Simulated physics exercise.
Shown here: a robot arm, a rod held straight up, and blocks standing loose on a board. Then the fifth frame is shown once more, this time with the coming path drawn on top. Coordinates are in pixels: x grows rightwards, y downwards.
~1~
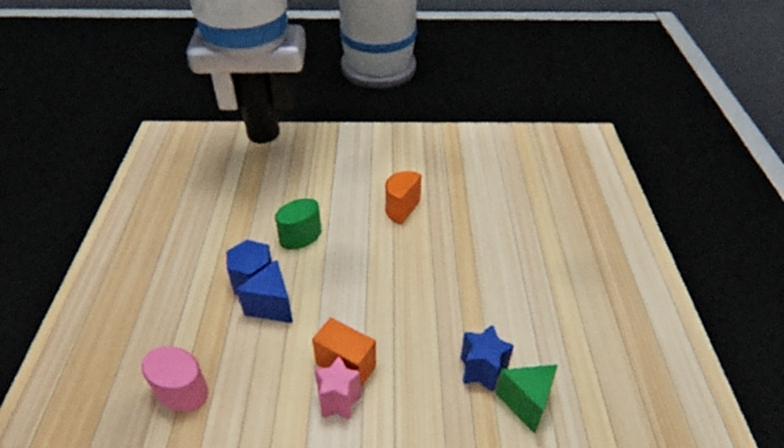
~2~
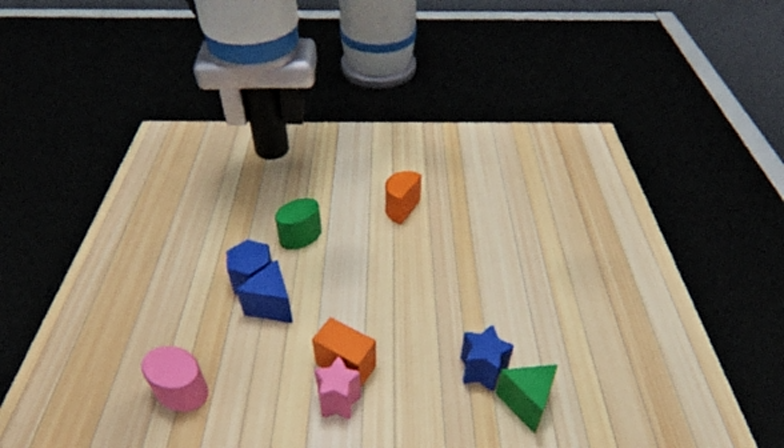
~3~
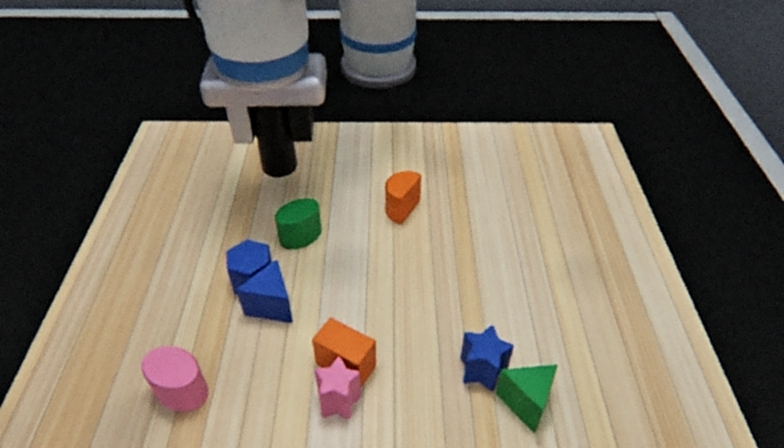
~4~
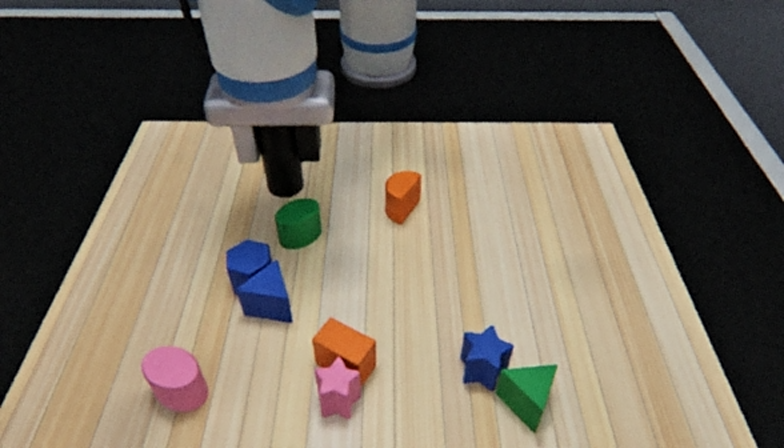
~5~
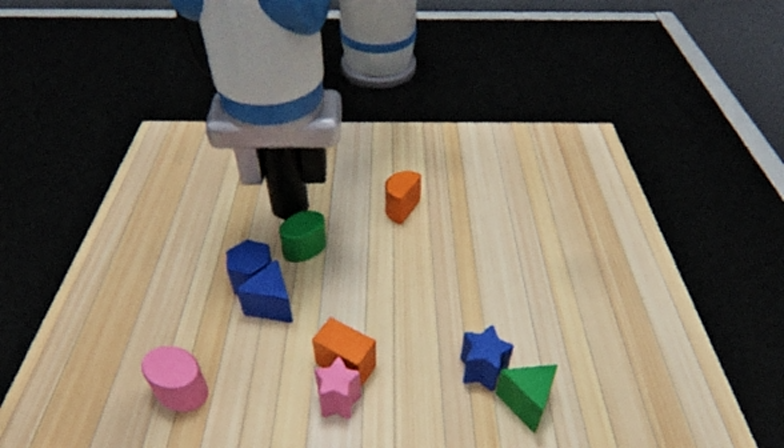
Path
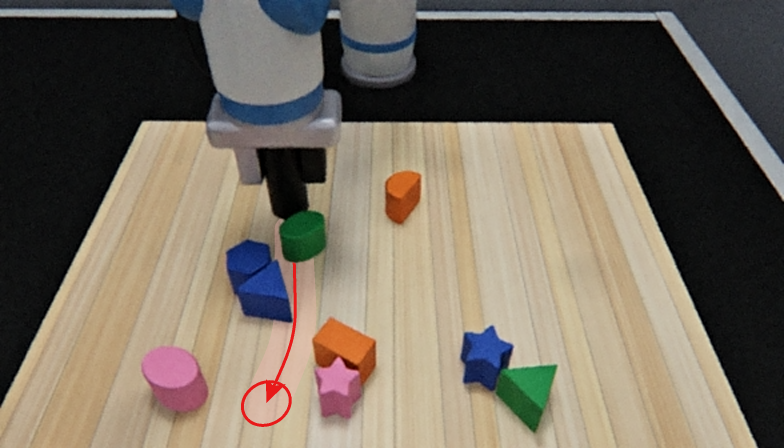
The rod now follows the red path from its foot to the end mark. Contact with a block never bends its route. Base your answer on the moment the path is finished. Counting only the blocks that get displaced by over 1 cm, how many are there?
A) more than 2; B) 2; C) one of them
B
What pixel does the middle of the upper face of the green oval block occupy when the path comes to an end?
(335, 301)
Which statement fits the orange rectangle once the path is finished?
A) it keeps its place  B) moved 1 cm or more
(A)
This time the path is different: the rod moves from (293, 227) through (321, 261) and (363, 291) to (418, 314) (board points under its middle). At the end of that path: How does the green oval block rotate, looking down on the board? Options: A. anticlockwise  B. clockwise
It's B.
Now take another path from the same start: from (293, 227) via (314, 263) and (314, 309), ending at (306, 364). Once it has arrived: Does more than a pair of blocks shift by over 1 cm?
Yes.
The line goes from (293, 227) over (295, 304) to (266, 403).
On the path given first. One third of the way, rod (291, 257); blue triangular block (265, 286); green oval block (316, 272), turned 40° anticlockwise.
Two thirds of the way, rod (289, 316); blue triangular block (239, 328), turned 75° clockwise; green oval block (335, 301), turned 100° anticlockwise.
At the end, rod (261, 385); blue hexagonal block unmoved; blue triangular block (230, 350), turned 155° clockwise; green oval block (335, 301), turned 100° anticlockwise; orange rectangle unmoved.
